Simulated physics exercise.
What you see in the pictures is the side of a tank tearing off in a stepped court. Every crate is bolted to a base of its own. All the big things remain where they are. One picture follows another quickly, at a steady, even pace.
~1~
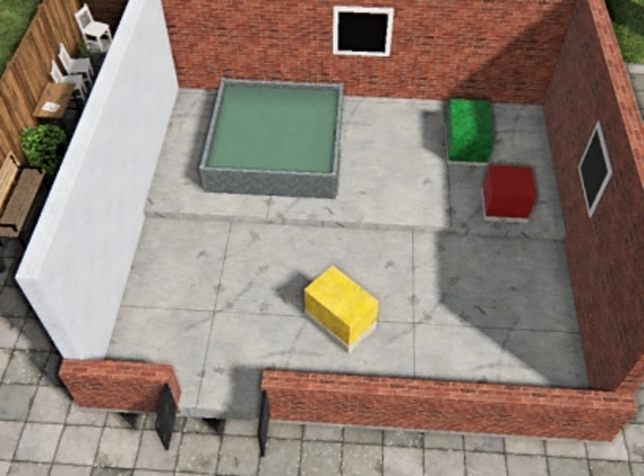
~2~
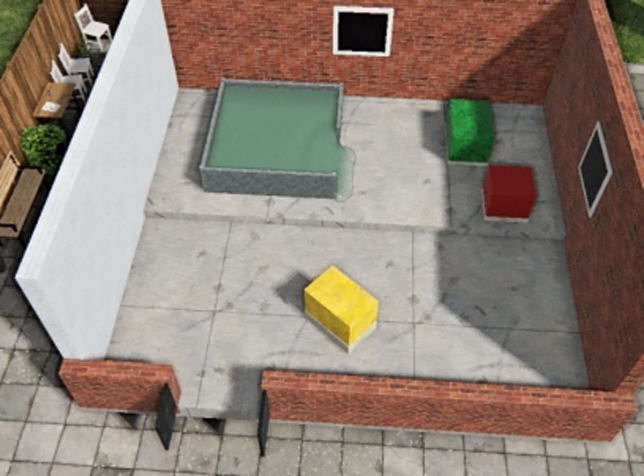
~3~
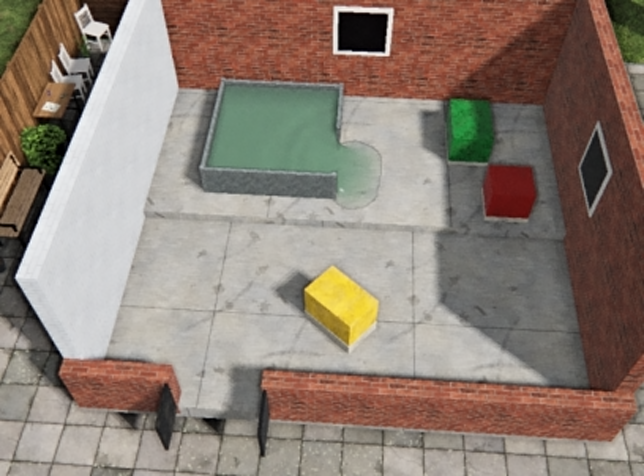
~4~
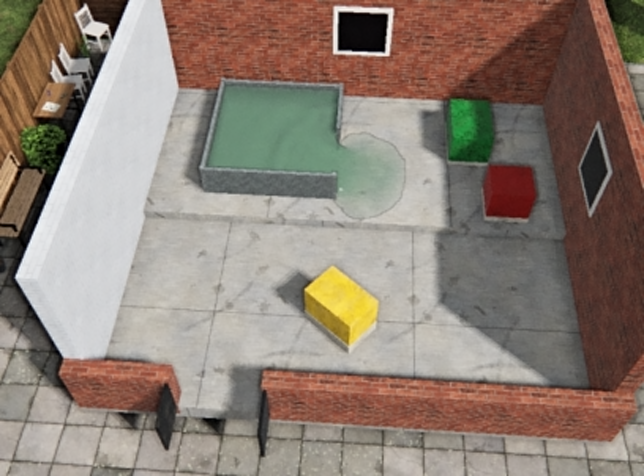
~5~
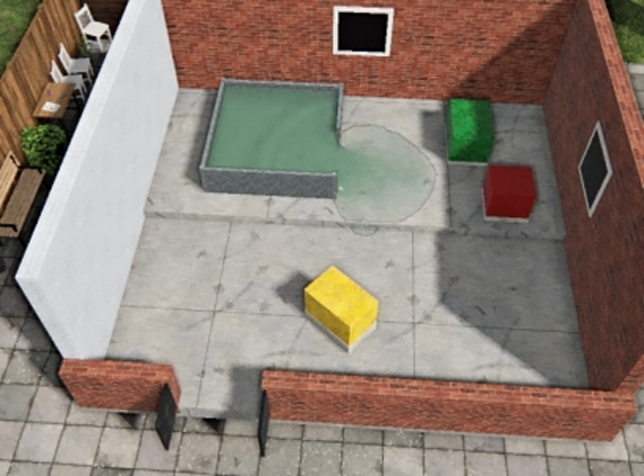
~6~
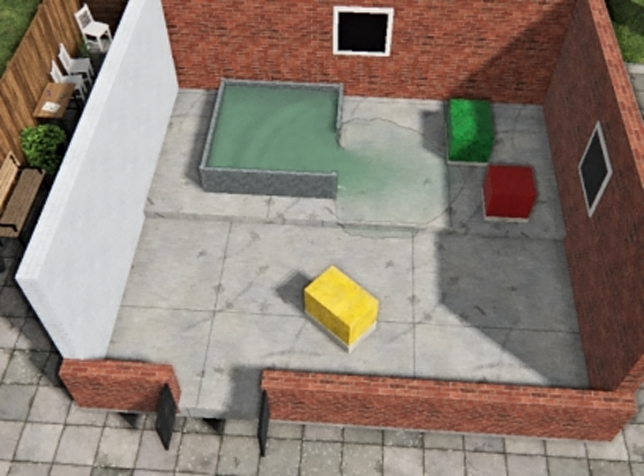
In a walled stepped courtyard, greenish water pours through a gap in a tank's right side and spreads across the paving.
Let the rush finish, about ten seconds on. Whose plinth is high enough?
My prediction: Red crate: Doused, yellow crate: Clear, green crate: Doused.
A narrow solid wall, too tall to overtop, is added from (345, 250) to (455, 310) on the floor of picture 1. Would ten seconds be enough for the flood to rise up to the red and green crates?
Going one at a time, I'd say the red crate is inundated, and the green crate is inundated.
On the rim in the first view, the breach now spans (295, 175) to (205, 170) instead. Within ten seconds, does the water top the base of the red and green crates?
The red one is not reached; the green one is not reached.
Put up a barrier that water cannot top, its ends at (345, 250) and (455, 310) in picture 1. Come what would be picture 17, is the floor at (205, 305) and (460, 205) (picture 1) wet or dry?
Untouched, reached.
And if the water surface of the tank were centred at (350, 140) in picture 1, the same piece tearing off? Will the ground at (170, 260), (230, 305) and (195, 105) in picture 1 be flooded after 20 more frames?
Results in order - left untouched, left untouched, left untouched.
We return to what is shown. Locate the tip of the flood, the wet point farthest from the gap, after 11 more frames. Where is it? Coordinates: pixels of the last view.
Close to (576, 325).
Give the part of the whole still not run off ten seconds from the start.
Close to 98 in a hundred.
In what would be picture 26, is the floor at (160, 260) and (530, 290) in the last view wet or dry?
Result, in sequence: Unwetted; waterlogged.
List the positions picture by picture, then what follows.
In the first frame, still water in the water tank at (276, 128).
In the second frame, water pours out at (335, 166) and has run to (345, 149).
In the third frame, the front is at (375, 156), out from the gap at (334, 167).
In the fourth frame, the front is at (399, 162), out from the gap at (334, 167).
In the fifth frame, water pours out at (334, 167) and has run to (431, 171).
In the sixth frame, water pours out at (334, 167) and has run to (459, 180).
A moment on, water covers 20 % of the floor; the red crate water round its plinth, the yellow crate not reached, the green crate water round its plinth.
Next, water covers 35 % of the floor; the red crate water round its plinth, the yellow crate not reached, the green crate water round its plinth.
Then, water covers 50 % of the floor; the red crate water round its plinth, the yellow crate water round its plinth, the green crate water round its plinth.
Later, water covers 60 % of the floor; the red crate water round its plinth, the yellow crate water round its plinth, the green crate water round its plinth.
In the end, water covers 90 % of the floor; the red crate was topped, the yellow crate stayed above the water, the green crate was topped.
